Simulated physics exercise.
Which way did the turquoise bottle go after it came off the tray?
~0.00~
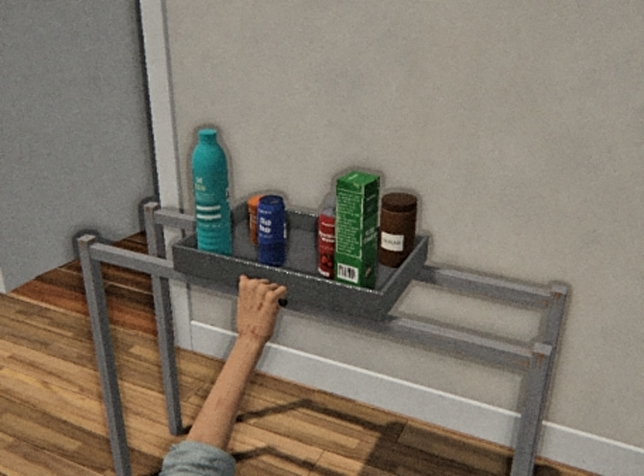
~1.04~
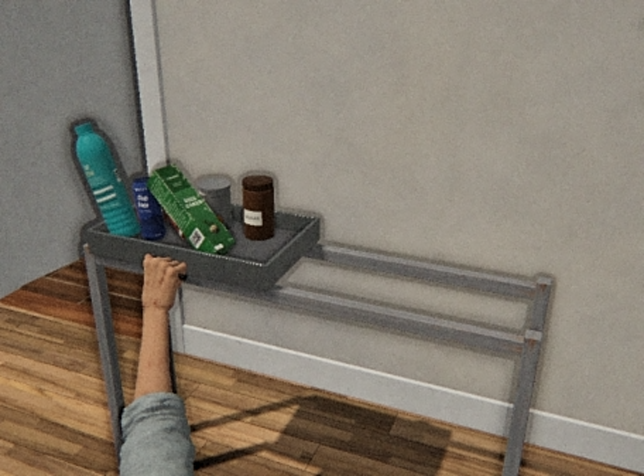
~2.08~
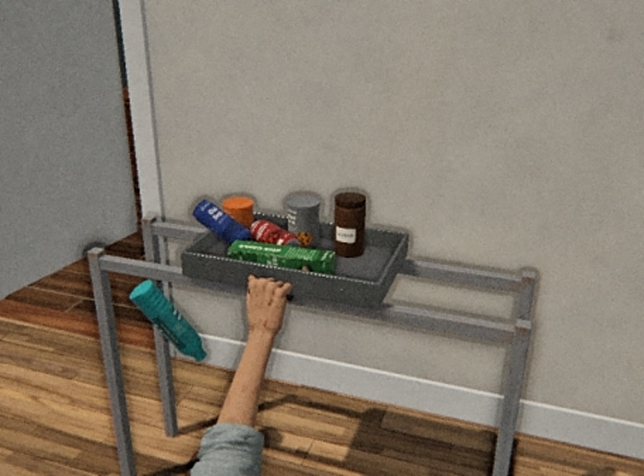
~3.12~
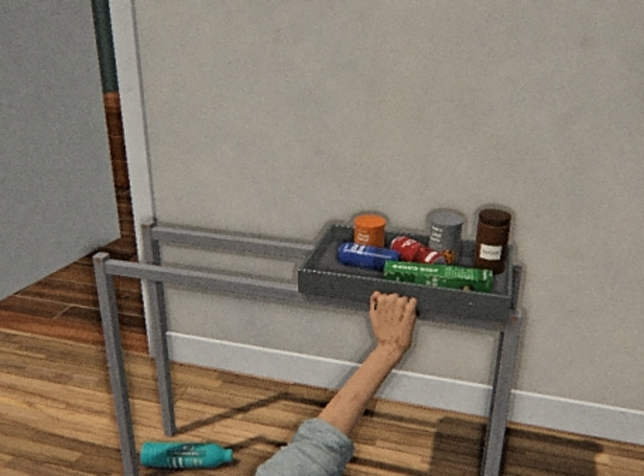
It went down, dropping past the metal frame and ending up on its side on the wooden floor.
